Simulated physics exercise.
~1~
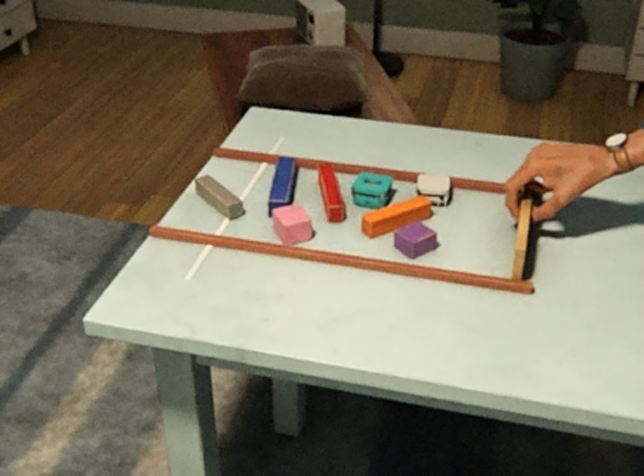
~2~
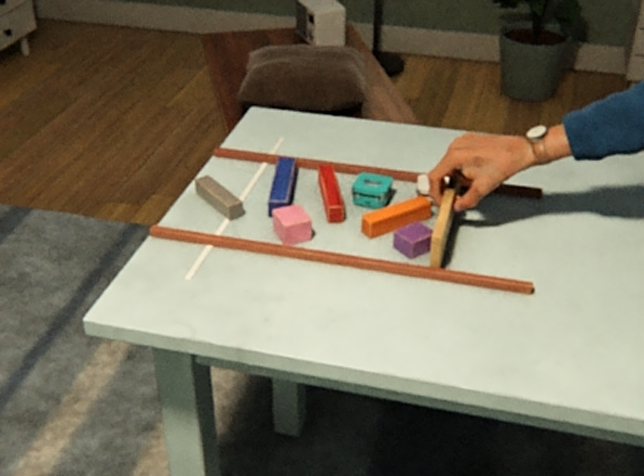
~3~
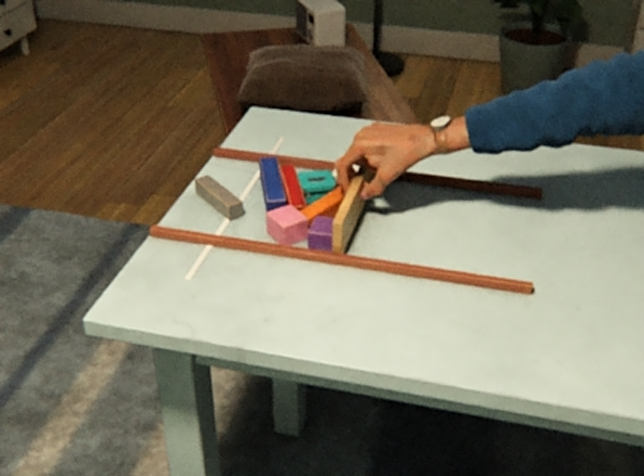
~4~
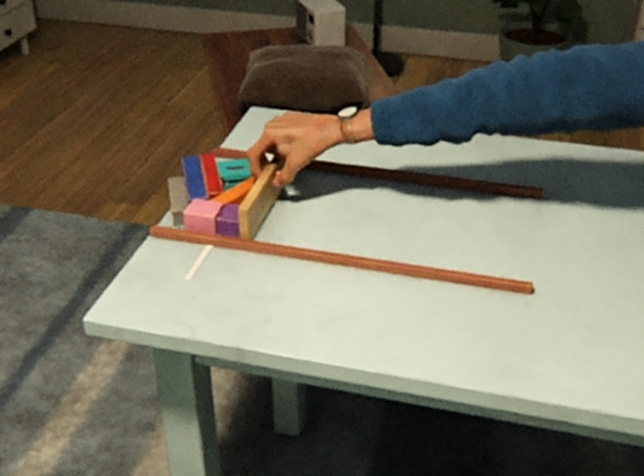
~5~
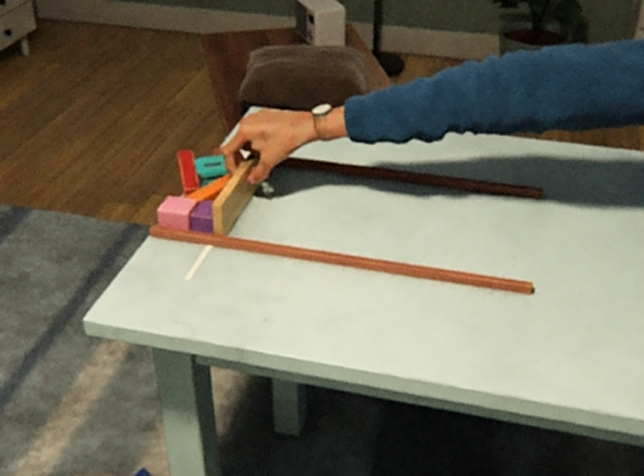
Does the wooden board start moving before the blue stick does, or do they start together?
The wooden board starts moving first. The blue stick stays still at first and only shifts left once the board has pushed in closer.
